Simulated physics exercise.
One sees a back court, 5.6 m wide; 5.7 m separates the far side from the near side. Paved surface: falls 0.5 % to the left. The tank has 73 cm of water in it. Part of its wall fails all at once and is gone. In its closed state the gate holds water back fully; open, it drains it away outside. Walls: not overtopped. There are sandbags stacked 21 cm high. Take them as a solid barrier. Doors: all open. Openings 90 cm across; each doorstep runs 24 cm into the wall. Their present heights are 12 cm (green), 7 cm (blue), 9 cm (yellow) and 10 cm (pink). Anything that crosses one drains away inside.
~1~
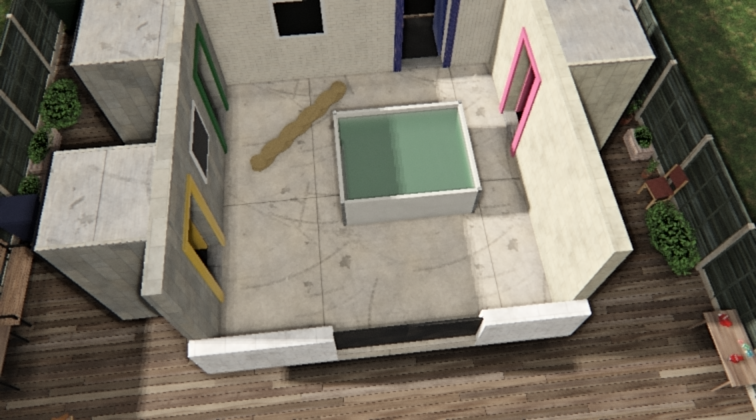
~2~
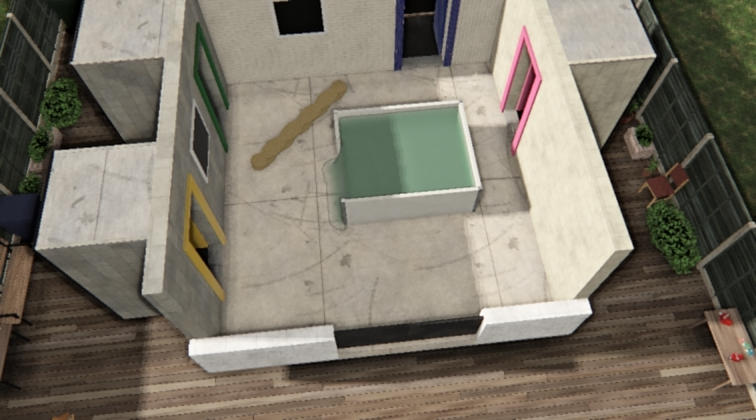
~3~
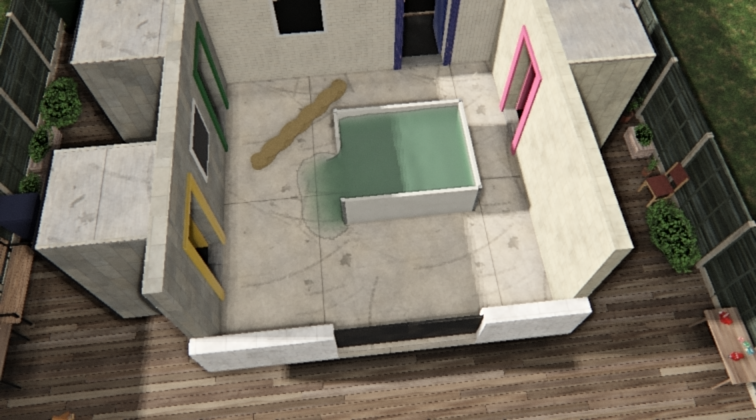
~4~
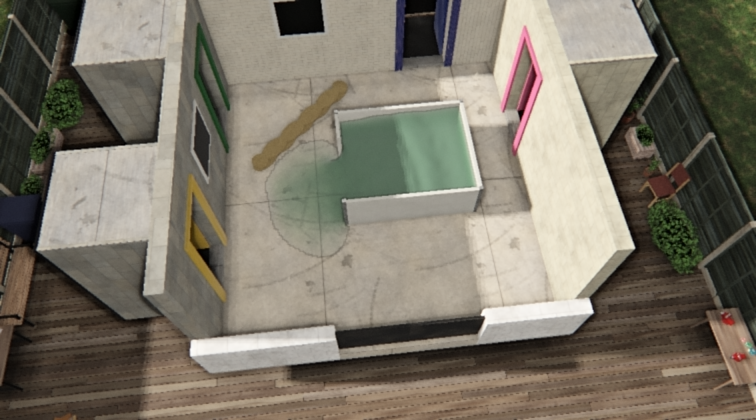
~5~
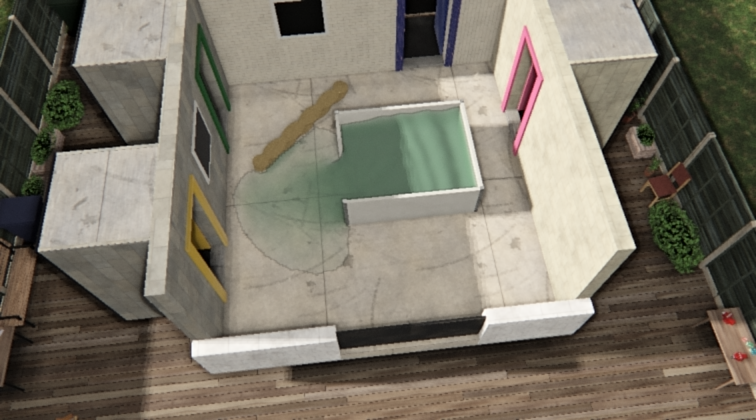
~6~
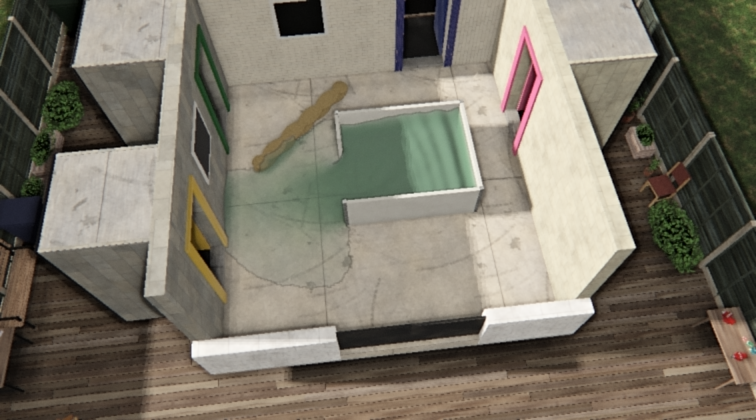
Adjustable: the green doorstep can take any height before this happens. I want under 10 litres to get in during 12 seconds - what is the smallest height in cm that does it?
You would need about 11 cm.
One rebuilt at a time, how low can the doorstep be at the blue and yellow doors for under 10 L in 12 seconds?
About 11.0 cm at blue and 31 cm at yellow.
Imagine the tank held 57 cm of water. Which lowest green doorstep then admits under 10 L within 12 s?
Around 8.0 cm high.
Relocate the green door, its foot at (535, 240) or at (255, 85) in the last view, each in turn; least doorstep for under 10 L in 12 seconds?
13.5 and 22 cm.
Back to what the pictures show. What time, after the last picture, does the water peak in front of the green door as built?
Approximately 5.5 s.
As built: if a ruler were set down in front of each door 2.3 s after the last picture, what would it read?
Lab note, cm: Green 10; blue 0; yellow 23; pink 0.
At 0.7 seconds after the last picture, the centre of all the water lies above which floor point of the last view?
Centre of the water: Approx. (362, 186) px.
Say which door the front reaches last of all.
Coming last is the pink one.
Then, 0.7 s after the last picture water covers 30 % of the floor, deepest (48 cm) near (227, 193); 5 cm at the green door, 0 litres in over its 12 cm doorstep.
Then, 2.3 s after the last picture water covers 55 % of the floor, deepest (42 cm) near (224, 353); 10 cm at the green door, 0 litres in over its 12 cm doorstep.
Then, 11.3 s after the last picture water covers 95 % of the floor, deepest (14 cm) near (382, 131); 6 cm at the green door, 7 litres in over its 12 cm doorstep.
At the green door as built, the water peaked near 16 cm, 5.5 s after the last picture.
Run again over the same 12 s with other heights there, 16 litres in over 10 cm, 3 litres over 13.5 cm. The limit of 10 litres is kept from about 11 cm up.
